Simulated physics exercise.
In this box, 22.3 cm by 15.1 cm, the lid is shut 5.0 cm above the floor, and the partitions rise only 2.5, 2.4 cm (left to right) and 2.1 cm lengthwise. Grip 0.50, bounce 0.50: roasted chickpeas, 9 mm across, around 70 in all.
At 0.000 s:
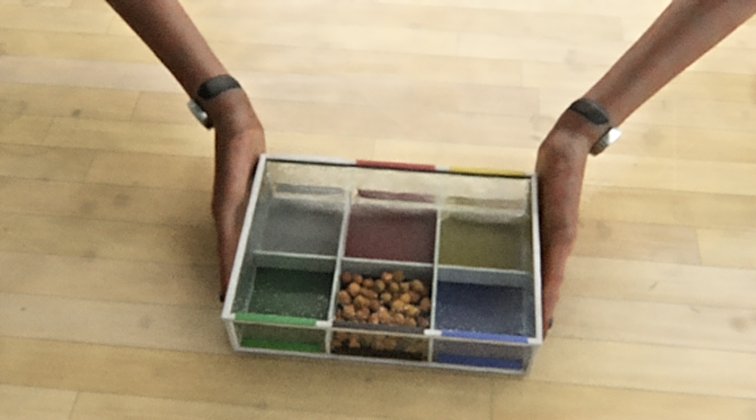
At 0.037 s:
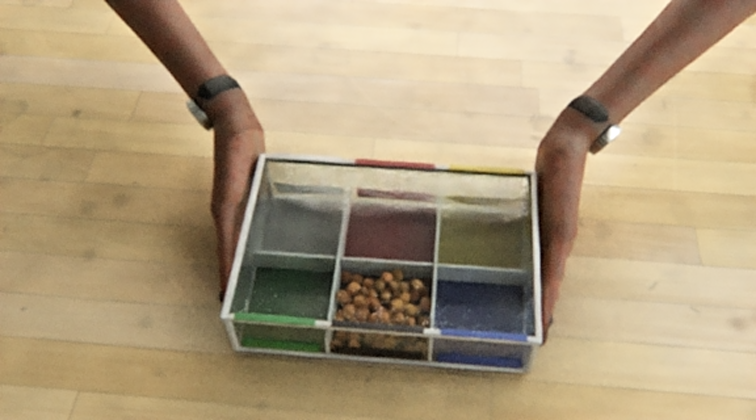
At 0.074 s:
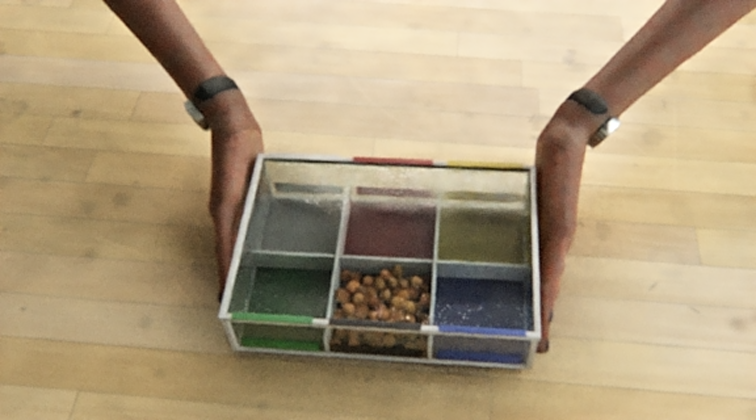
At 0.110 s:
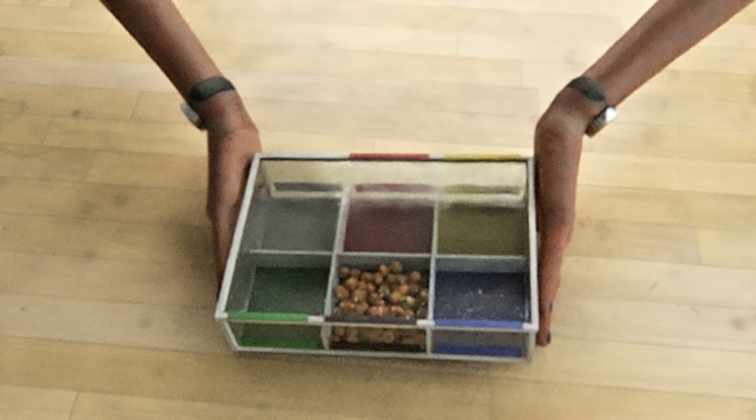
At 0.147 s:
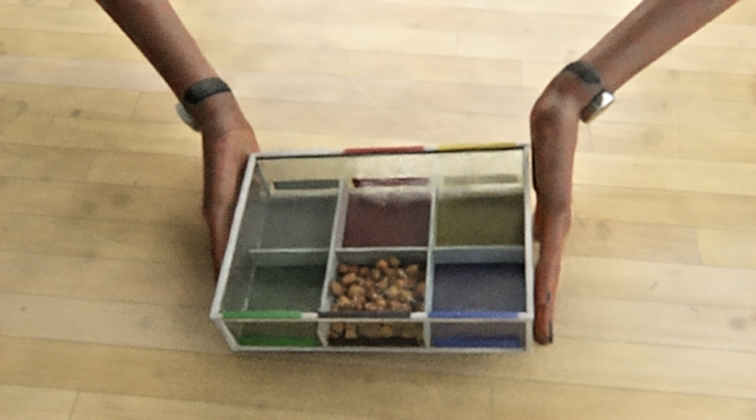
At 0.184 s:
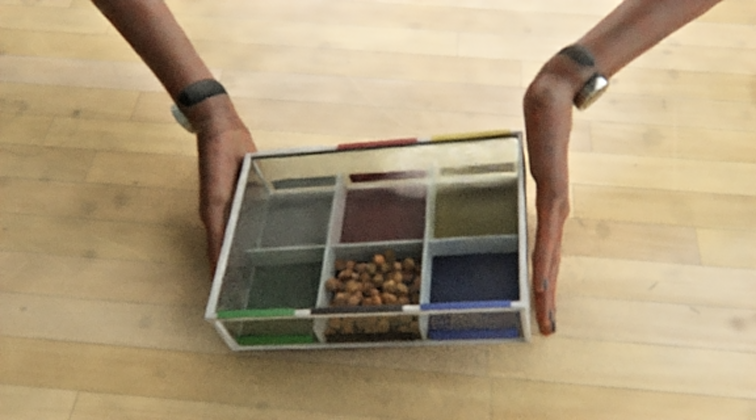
The clip shows two hands holding a clear-lidded box with six colored compartments, small brown pieces filling the front middle one, above a wooden floor; the hands then tilt it slightly, its left front corner lowest, while the pieces stay put.
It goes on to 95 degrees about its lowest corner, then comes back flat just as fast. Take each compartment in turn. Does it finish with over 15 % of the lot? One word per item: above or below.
In order - red: Below; blue: Below; green: Above; yellow: Below; white: Below; black: Above.
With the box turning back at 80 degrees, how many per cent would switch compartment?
Some 15 per cent.
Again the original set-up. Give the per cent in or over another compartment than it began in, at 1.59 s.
Roughly 65 %.
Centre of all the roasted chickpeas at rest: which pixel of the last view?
I'd put it at about (277, 309).
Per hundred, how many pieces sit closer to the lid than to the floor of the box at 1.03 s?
30 %.
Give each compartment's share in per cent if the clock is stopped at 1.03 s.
Red 0 %, blue 0 %, green 10 %, yellow 0 %, white 0 %, black 90 %.
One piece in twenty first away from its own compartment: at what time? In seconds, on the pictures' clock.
Reading: T about 0.95 s.
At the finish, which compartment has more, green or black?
The green one.
After 1.03 s, tilt 95 degrees; green 10 %, black 90 %.
After 1.59 s, tilt 43 degrees; green 65 %, black 35 %.
After 2.21 s, tilt 0 degrees; green 65 %, black 35 %.
By 3.1 s all is still; red 0 %, blue 0 %, green 65 %, yellow 0 %, white 0 %, black 35 %.
